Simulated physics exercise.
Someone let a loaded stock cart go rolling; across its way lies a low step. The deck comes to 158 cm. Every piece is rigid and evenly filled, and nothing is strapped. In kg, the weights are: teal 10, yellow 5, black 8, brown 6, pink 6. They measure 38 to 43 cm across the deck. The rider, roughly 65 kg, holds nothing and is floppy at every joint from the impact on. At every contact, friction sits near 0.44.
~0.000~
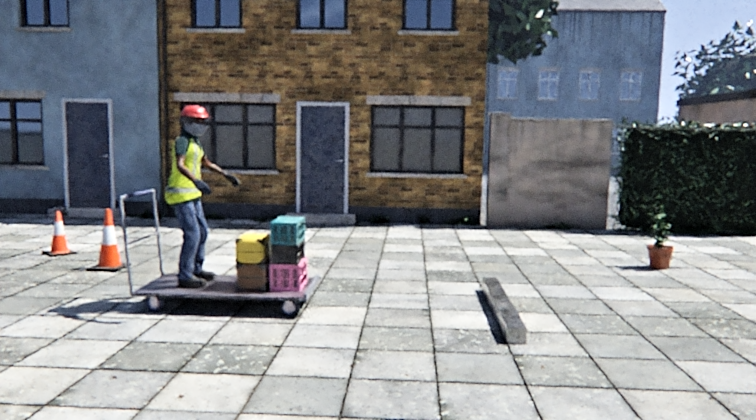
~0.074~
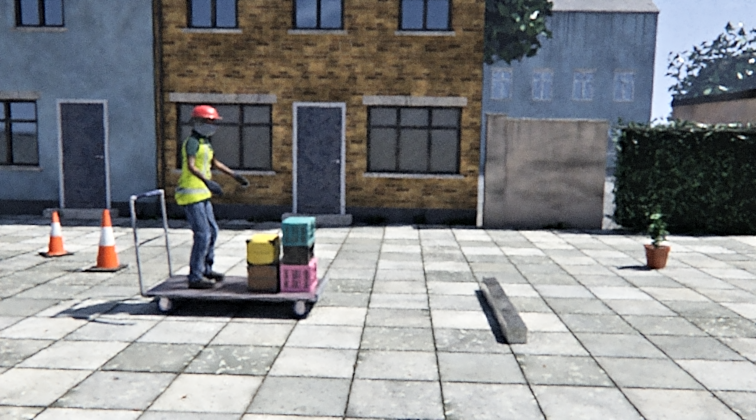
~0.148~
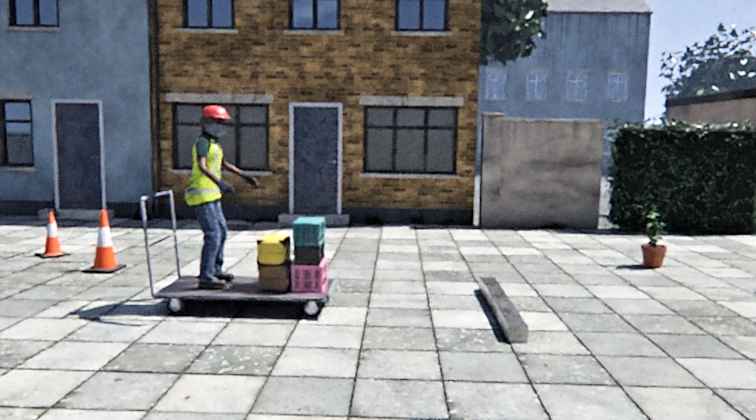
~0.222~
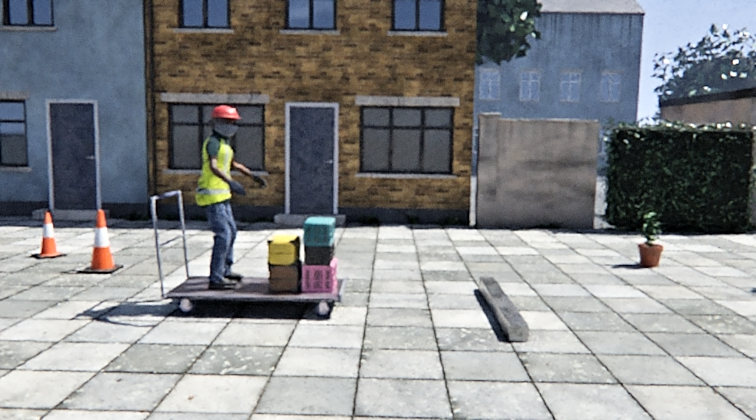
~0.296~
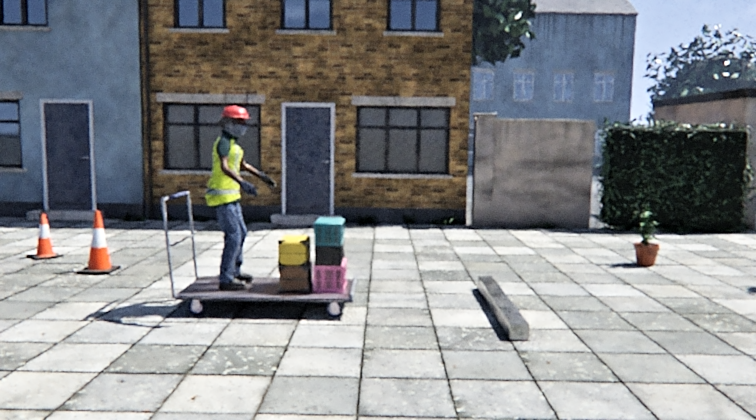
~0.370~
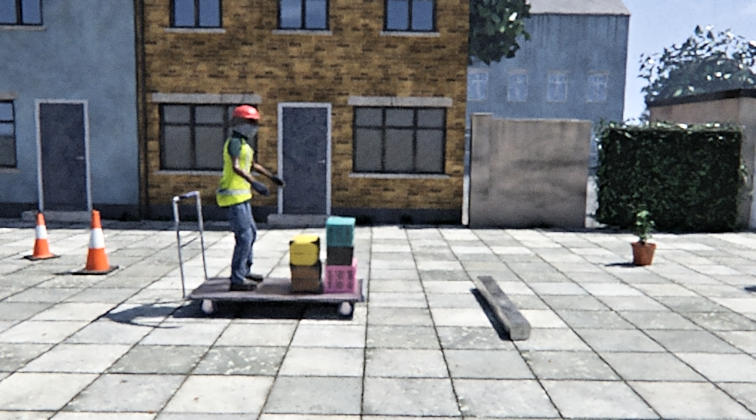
On a paved square, a cart carrying a standing helmeted worker and stacked crates rolls right.
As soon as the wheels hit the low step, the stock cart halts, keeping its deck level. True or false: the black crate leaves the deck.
True, it comes off.
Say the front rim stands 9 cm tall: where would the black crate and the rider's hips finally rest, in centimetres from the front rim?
Rest positions from the front rim: Black 20 cm past; hips 100 cm behind.
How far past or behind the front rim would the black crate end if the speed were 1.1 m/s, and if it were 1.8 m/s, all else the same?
First try: About 10 cm behind; second try: About 40 cm past.
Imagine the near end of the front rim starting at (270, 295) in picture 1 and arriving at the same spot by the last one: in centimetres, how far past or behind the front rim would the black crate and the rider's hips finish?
So the black one ends up 80 cm ahead of the front rim, while the hips settle 60 cm behind it.
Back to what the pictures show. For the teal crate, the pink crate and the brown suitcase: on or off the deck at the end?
Teal off, pink on, brown on.
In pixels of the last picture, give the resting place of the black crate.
Roughly pixel (523, 298).
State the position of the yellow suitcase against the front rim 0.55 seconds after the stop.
Roughly 40 cm short of the front rim.
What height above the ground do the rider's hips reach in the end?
The hips come to rest around 55 centimetres up.
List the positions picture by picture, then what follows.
In the first frame, black crate (288, 251), hips (184, 193), rim corner (305, 297); 181 cm short of the stop.
In the second frame, black crate (299, 252), hips (194, 194), rim corner (317, 298); 171 cm short of the stop.
In the third frame, black crate (309, 252), hips (204, 194), rim corner (328, 298); 161 cm short of the stop.
In the fourth frame, black crate (320, 252), hips (214, 195), rim corner (340, 298); 151 cm short of the stop.
In the fifth frame, black crate (330, 252), hips (224, 195), rim corner (351, 298); 141 cm short of the stop.
In the sixth frame, black crate (341, 252), hips (234, 195), rim corner (363, 298); 131 cm short of the stop. Speed about 1.4 m/s.
Impact comes at 1.33 s.
After 1.58 s the black crate is 5 cm behind the rim, tilted 10°, near (497, 253) in the last picture's view.
After 1.88 s the black crate is 8 cm past the rim, tilted 50°, near (511, 256) in the last picture's view.
After 2.33 s the black crate is 22 cm past the rim, tilted 90°, near (523, 298) in the last picture's view.
Final state at 4.0 s, past the rim, teal crate and black crate; behind it, yellow suitcase, brown suitcase, pink crate and the rider's hips.
